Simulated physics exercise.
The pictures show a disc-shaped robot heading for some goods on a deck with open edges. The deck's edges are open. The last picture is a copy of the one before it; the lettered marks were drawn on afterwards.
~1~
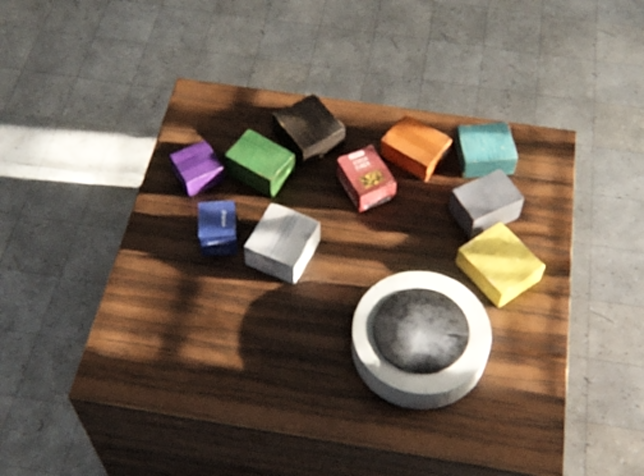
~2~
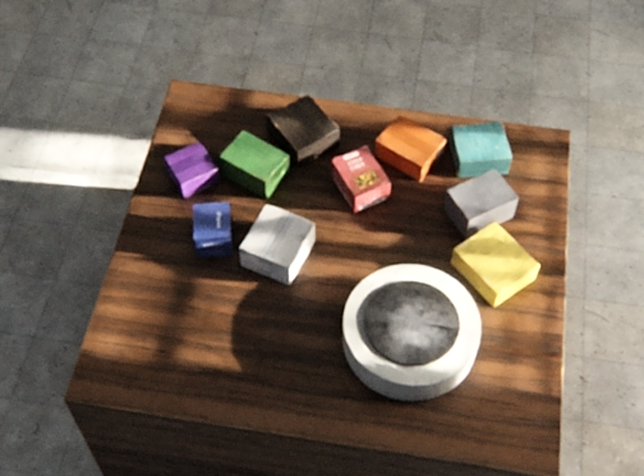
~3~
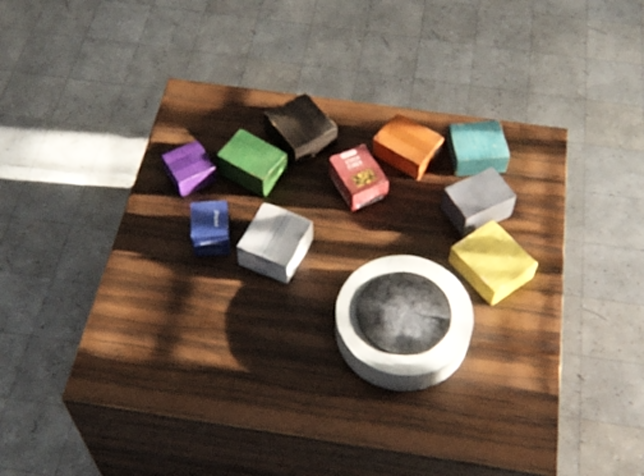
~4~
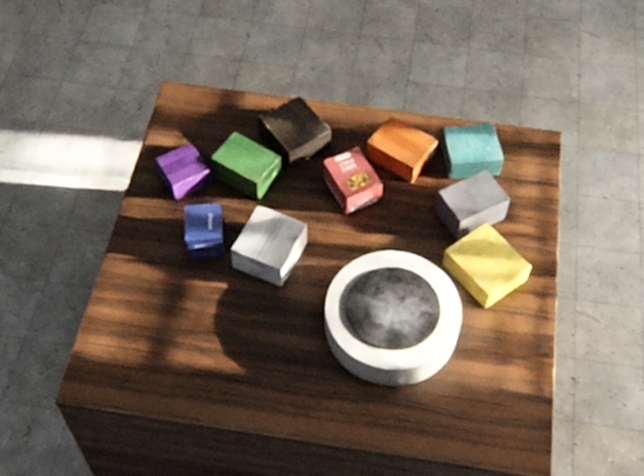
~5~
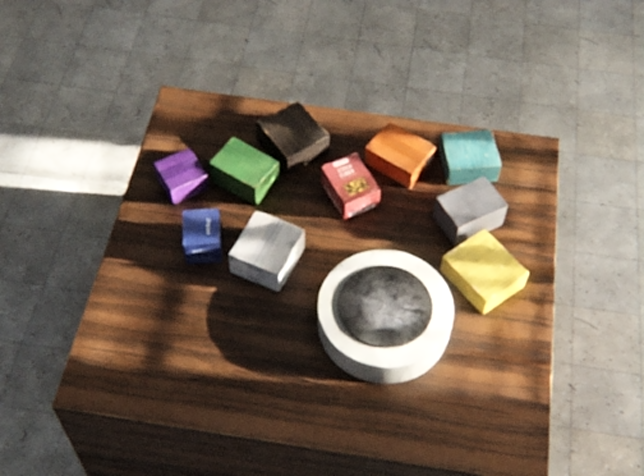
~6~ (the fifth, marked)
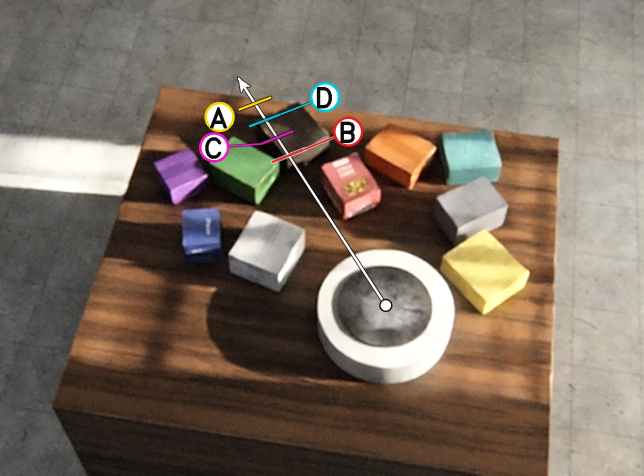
A dark wooden deck with open edges stands on a grey tiled floor, seen from above at an angle, with a band of light at the left. A white-rimmed, dark-topped disc-shaped robot sits near the front, with purple, green, black, red, orange and turquoise goods behind, blue and white ones left, grey and yellow right. The robot slides slowly back and leftward toward the goods, which stay put, while the view shifts slightly.
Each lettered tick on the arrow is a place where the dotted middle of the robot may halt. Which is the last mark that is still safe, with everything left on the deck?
It should halt at B.
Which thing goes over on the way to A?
The black crate goes over.
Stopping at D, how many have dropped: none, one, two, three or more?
In all, one.
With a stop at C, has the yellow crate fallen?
No.
On the copy, A at (255, 103); B at (288, 155); C at (277, 138); D at (266, 120); the arrow from (386, 305) to (239, 79); the white dot at (386, 305).
On B. First, robot (347, 257); red box (350, 182); white box (256, 244).
Then, robot (313, 204); black crate (290, 132); red box (344, 143).
Finally, robot (289, 167); black crate (289, 102); red box (347, 122); nothing has fallen.
By contrast, A drops the black crate; C drops the black crate; D drops the black crate.
